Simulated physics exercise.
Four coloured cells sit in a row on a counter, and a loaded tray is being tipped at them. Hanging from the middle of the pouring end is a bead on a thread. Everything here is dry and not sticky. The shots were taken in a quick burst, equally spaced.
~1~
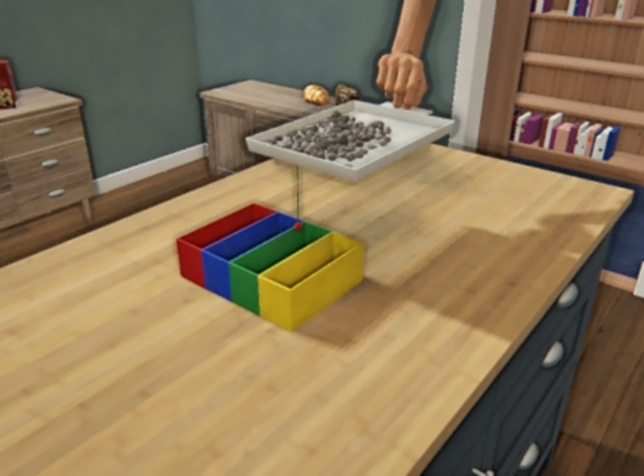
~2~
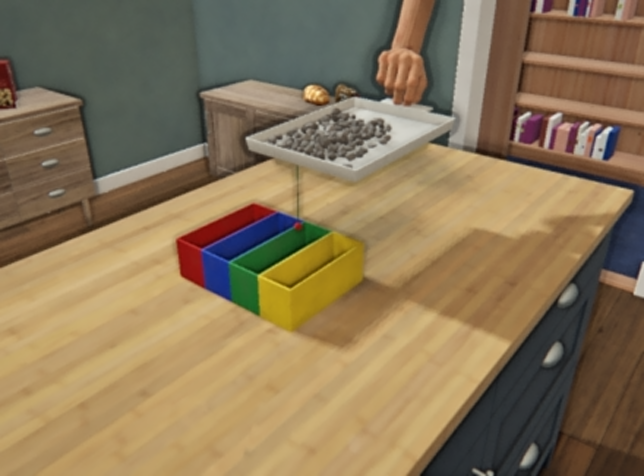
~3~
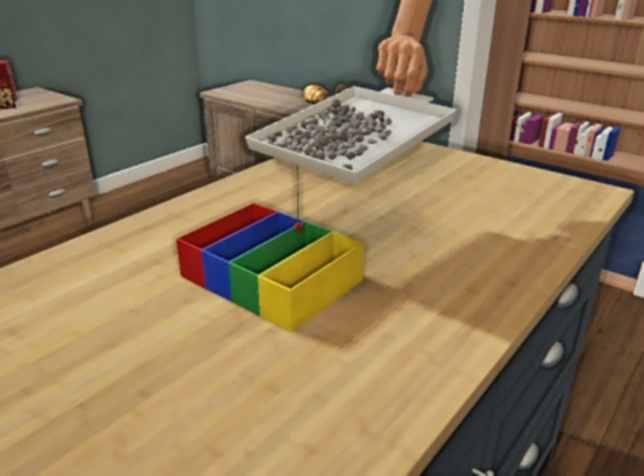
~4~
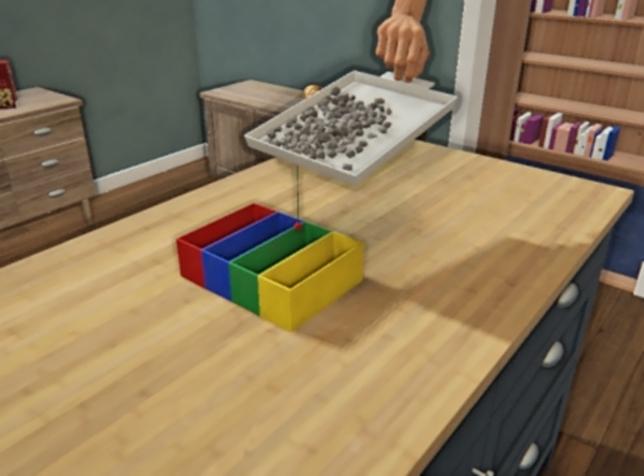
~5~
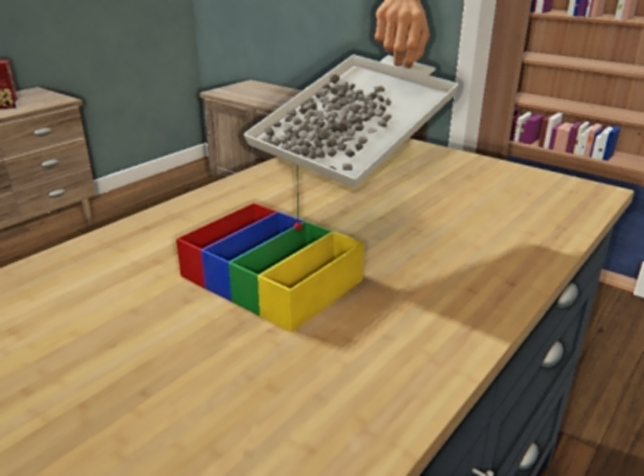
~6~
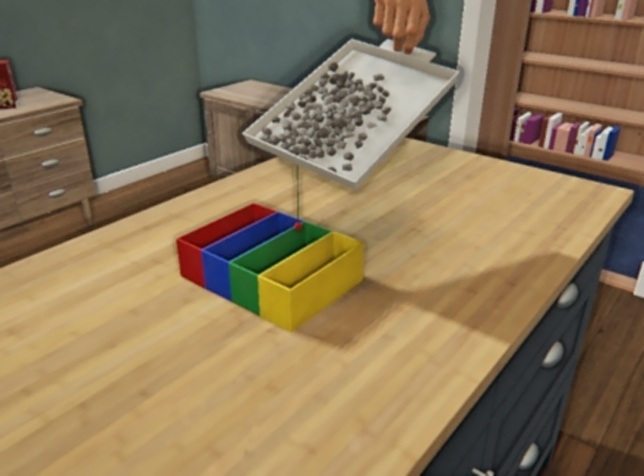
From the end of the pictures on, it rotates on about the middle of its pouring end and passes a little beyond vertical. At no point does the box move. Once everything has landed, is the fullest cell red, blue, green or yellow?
It is the yellow cell.
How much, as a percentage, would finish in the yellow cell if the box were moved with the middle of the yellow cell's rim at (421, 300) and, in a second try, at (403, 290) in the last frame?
Approximately 0 percent, followed by approximately 0 percent.
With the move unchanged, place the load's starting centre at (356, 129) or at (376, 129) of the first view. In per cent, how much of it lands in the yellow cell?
It would be roughly 40 per cent for the first and roughly 50 per cent for the second.
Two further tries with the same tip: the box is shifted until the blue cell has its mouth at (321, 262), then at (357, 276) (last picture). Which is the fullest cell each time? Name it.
Going by the two tries in order: The blue cell, then the cell in red.
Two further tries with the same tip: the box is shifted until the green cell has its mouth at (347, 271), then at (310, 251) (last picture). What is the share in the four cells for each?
First placement near 100 percent, second near 100 percent.
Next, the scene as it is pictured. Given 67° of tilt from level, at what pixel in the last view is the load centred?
Somewhere near pixel (319, 152).
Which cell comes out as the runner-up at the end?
After the leader, it is the green cell.
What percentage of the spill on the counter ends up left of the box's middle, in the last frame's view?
Estimate: Roughly 10 %.
Just after the last frame, tray tipped steeply; almost all on the tray; just a few falling or outside the box.
A moment on, tray tipped past a quarter turn; roughly a quarter on the tray; roughly a third in the yellow cell; about a tenth in the green cell; just a few in the blue cell; roughly a third falling or outside the box.
Further on, tray tipped past a quarter turn; roughly half in the yellow cell; roughly a quarter in the green cell; just a few in the blue cell; just a few in the red cell; roughly a quarter falling or outside the box.
When it is over, tray tipped past a quarter turn; roughly half in the yellow cell; roughly a quarter in the green cell; just a few in the blue cell; just a few in the red cell; roughly a quarter outside the box.
